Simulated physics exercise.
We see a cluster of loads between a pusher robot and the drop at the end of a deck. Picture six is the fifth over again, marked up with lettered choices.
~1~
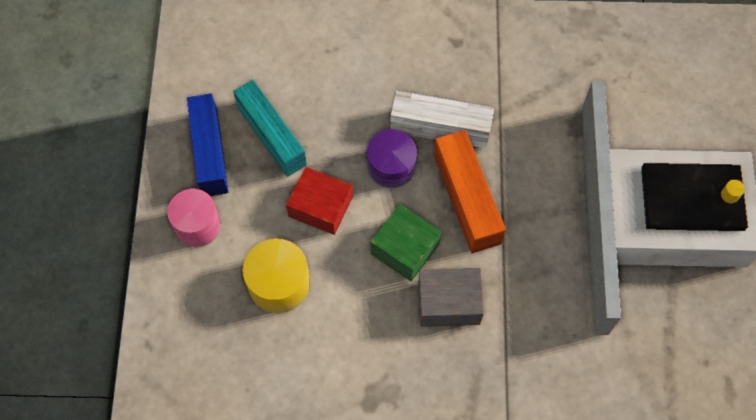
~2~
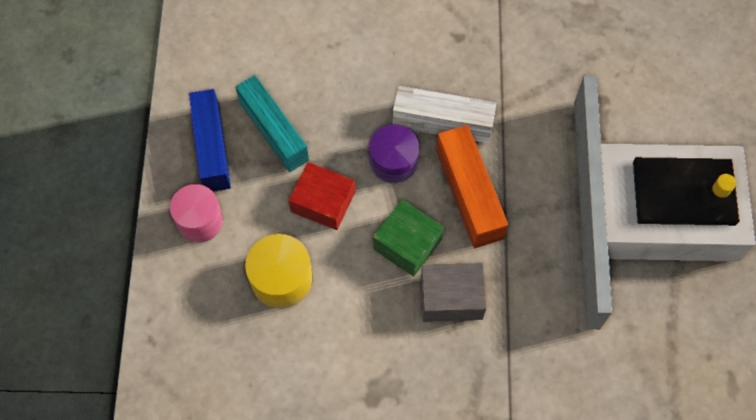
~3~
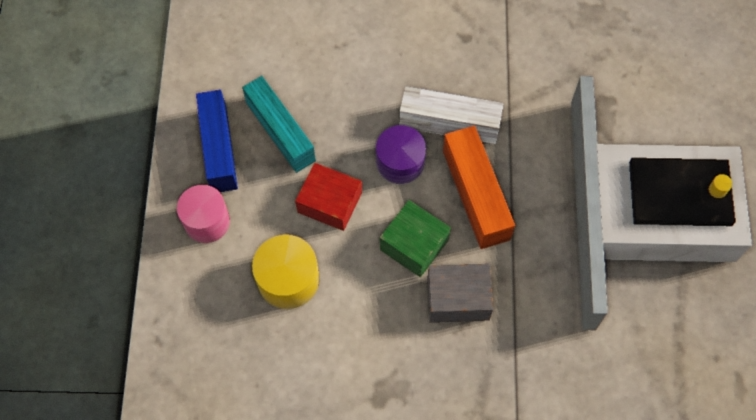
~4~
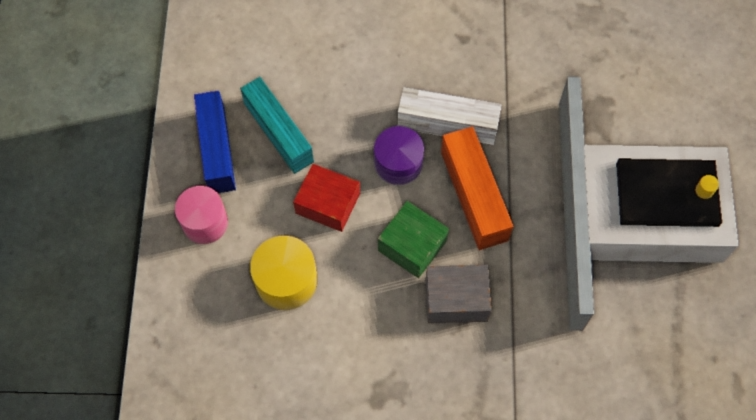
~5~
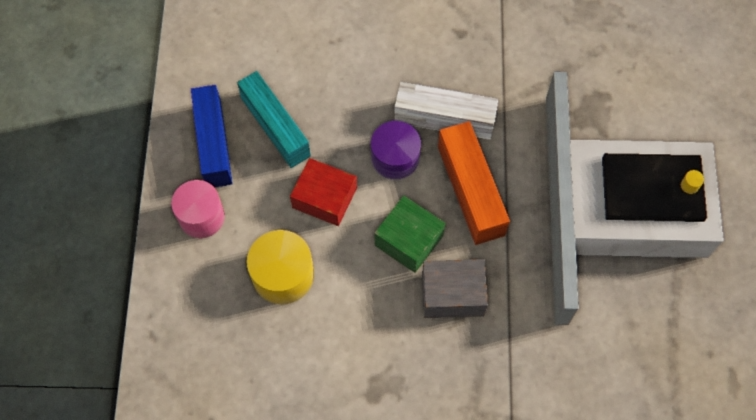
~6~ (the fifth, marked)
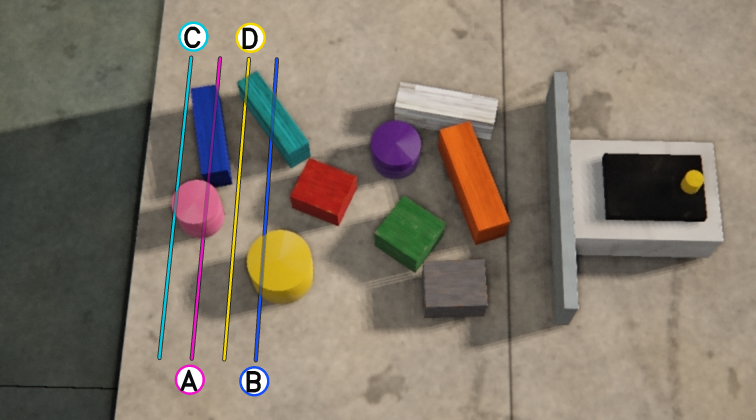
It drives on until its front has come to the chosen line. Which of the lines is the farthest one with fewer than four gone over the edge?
The farthest such stop is D.
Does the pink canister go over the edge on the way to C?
Yes.
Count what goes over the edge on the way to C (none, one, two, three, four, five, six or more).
In all, six or more.
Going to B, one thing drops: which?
The blue stick goes over.
On the copy, A at (207, 200); B at (267, 201); C at (176, 199); D at (237, 200).
On D. First, robot (527, 184); grey crate (407, 288); white stick (388, 115).
Then, robot (409, 181); blue stick (190, 135); turquoise stick (217, 112).
Finally, robot (317, 179); blue stick over the edge; turquoise stick over the edge; three fallen.
By contrast, A drops six; B is within the limit but short; C drops eight.
